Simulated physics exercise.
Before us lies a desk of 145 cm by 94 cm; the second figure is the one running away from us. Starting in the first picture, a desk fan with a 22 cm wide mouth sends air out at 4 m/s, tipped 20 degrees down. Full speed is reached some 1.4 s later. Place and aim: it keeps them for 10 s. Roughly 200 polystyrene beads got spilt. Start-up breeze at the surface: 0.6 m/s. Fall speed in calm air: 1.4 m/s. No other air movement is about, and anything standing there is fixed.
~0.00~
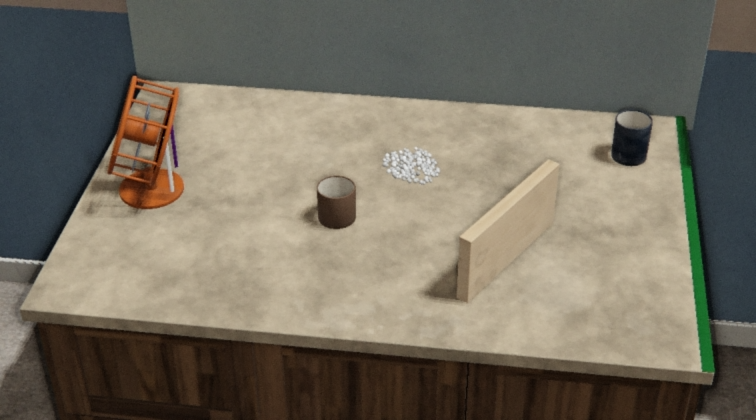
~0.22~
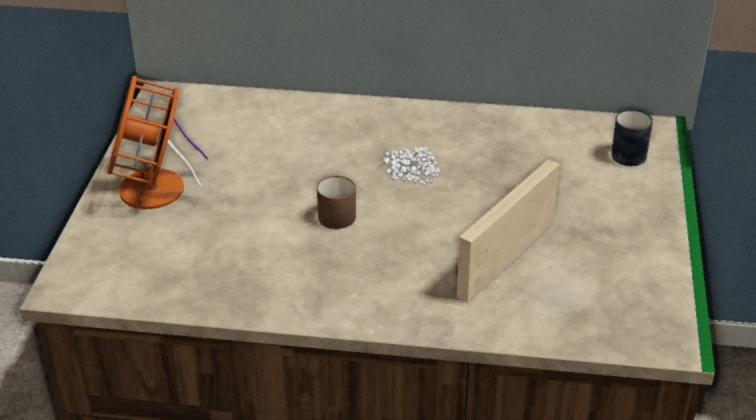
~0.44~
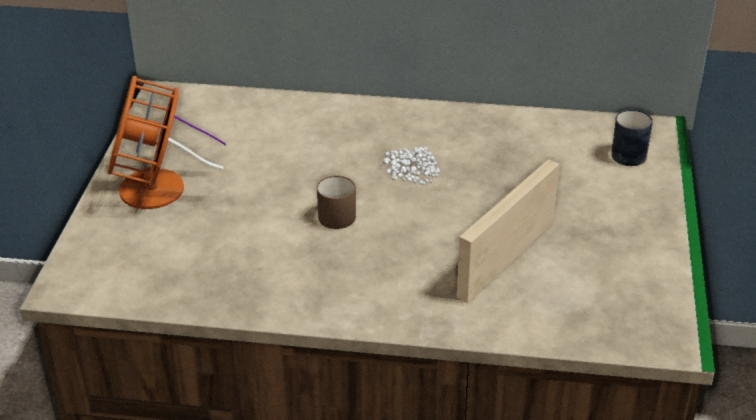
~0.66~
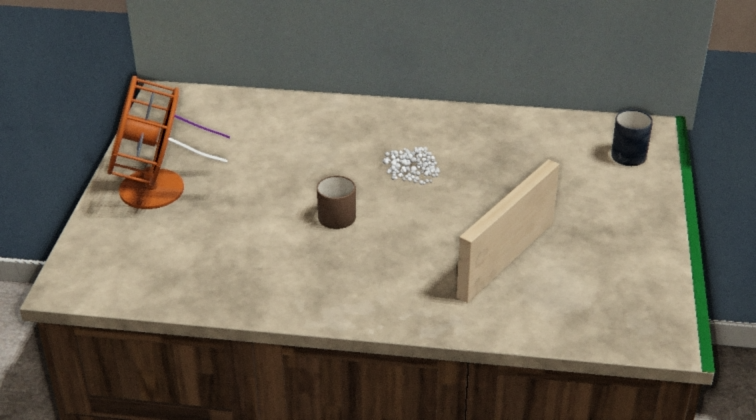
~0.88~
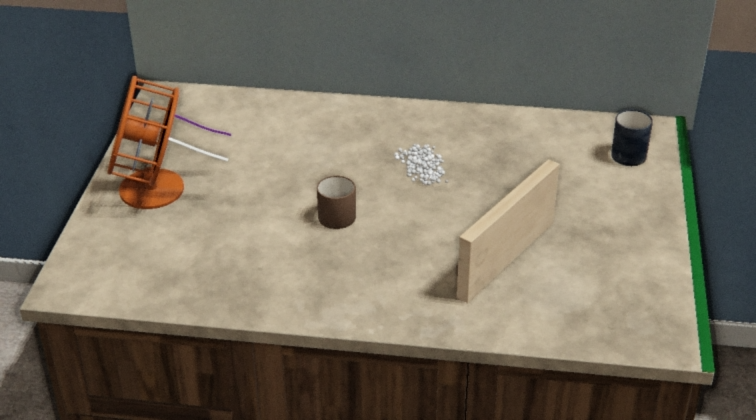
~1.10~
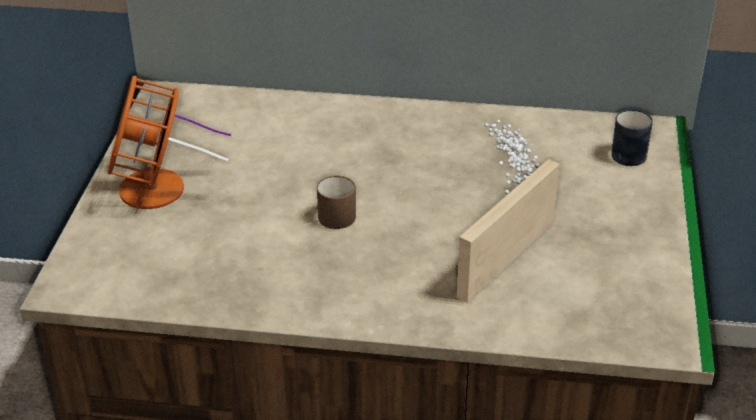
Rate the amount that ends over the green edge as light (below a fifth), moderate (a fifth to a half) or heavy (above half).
Heavy.
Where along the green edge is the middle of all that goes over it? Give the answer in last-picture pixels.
Somewhere about (688, 140).
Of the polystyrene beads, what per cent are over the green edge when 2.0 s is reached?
I reckon close to 90 %.
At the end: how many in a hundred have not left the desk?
Share at the end: Around 10 %.
After 2.0 s, 87 % are over the green edge; 96 % have settled or left.
After 3.2 s, 88 % are over the green edge; 98 % have settled or left.
After 5.5 s, 89 % are over the green edge; 99 % have settled or left.
After 10.0 s, at the end, 89 % are over the green edge.
